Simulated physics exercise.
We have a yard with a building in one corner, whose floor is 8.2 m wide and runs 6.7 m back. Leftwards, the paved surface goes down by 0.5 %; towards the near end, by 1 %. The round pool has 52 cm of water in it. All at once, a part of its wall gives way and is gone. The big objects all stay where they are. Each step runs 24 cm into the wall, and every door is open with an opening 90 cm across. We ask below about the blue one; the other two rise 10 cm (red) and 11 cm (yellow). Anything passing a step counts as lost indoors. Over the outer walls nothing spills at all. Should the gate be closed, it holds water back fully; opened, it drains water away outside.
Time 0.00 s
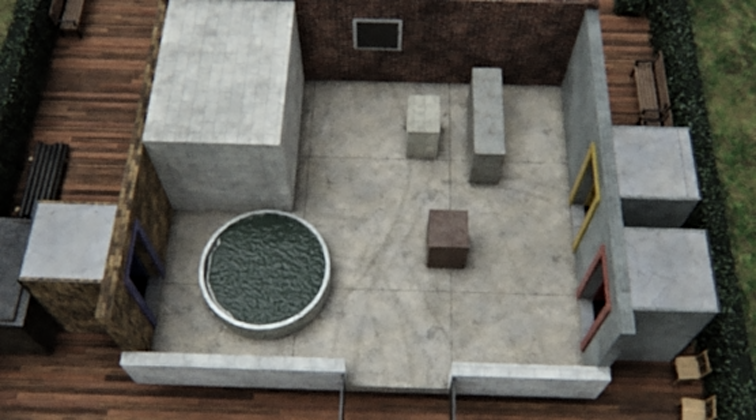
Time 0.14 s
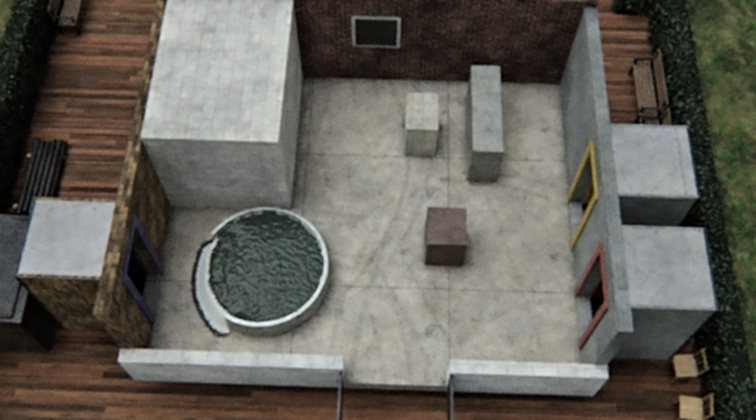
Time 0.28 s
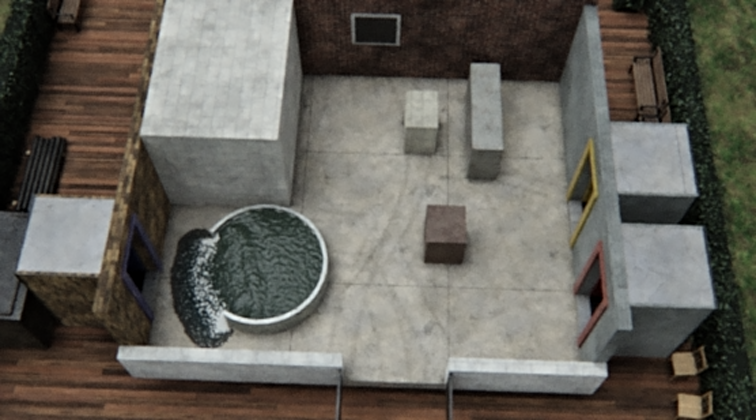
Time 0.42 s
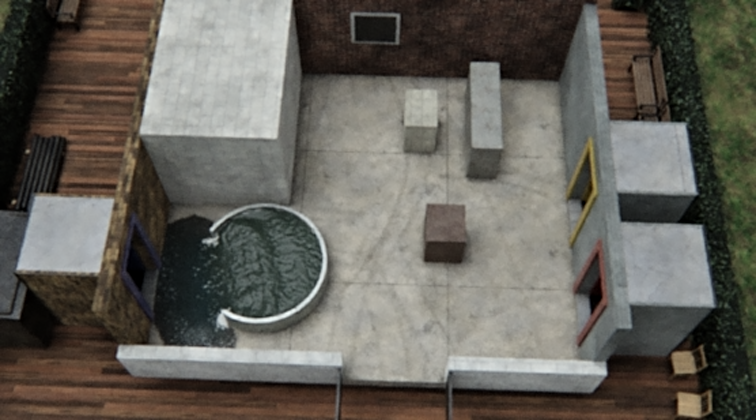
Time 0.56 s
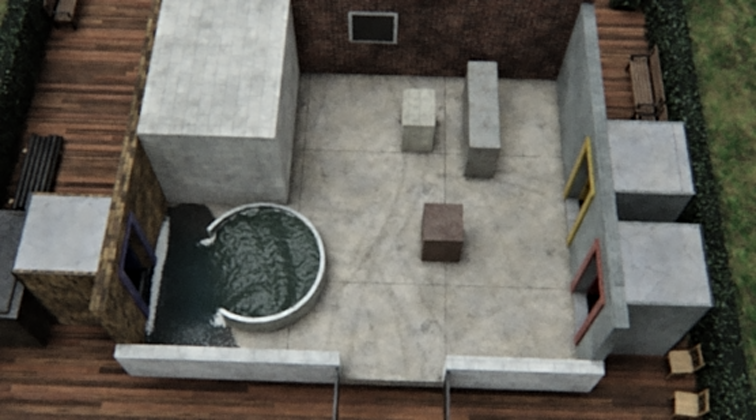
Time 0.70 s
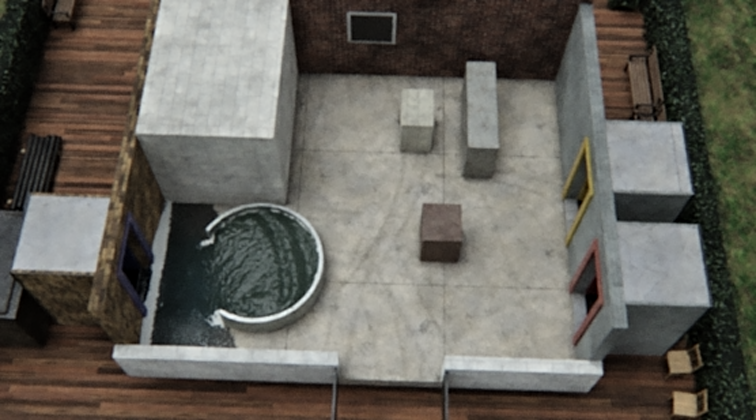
Water sits in a round pool in a walled yard with a large block in one corner, until the left part of the pool's wall gives way. Dark water pours through the gap, spreads across the pale paving toward the left wall, and reaches the blue-framed door there.
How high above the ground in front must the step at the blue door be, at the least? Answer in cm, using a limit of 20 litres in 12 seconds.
About 34 cm.
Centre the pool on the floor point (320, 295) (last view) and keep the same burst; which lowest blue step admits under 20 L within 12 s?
A minimum of about 28 cm.
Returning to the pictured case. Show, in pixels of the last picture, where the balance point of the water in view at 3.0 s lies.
Centre of mass: About (228, 288) px.
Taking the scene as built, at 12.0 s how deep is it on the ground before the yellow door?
Depth: Near 2.5 cm.
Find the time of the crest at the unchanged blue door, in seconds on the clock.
Near 1.6 s.
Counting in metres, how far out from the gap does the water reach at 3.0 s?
4.2 metres.
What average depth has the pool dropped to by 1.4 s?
Roughly 32 cm on average.
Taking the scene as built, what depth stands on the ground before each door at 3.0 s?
In cm: Red 0, yellow 0, blue 27.
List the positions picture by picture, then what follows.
In the first frame, still water, 52 cm deep, in the round pool at (265, 269); the blue door at (147, 279) is dry.
In the second frame, the gap is at (206, 286), the front 0.3 m out at (218, 332); the back of the round pool holds 52 cm.
In the third frame, the gap is at (205, 284), the front 0.7 m out at (184, 240); the back of the round pool holds 52 cm.
In the fourth frame, water pours out at (205, 283) and has run 1.1 m, to a hidden place; about 7 cm deep outside, 52 cm at the back.
In the fifth frame, the gap is at (203, 283), the front 1.6 m out at a hidden place; the back of the round pool holds 52 cm.
In the sixth frame, water pours out at (201, 283) and has run 1.6 m, to a hidden place; about 9 cm deep outside, 48 cm at the back; water is at the blue door at (140, 272).
After 1.4 s water covers 10 % of the floor, deepest (44 cm) near (148, 323); 38 cm at the blue door, 58 litres in over its 16 cm step.
After 3.0 s water covers 25 % of the floor, deepest (30 cm) near (142, 359); 27 cm at the blue door, 241 litres in over its 16 cm step.
After 12.0 s water covers 70 % of the floor, deepest (14 cm) near (145, 341); 12 cm at the blue door, 281 litres in over its 16 cm step.
At the blue door as built, the water arrived by 0.5 s and peaked near 39 cm at 1.6 s.
Run again over the same 12 s with other heights there, 54 litres in over 29.5 cm, 2 litres over 39.5 cm. The limit of 20 litres is kept from about 34 cm up.
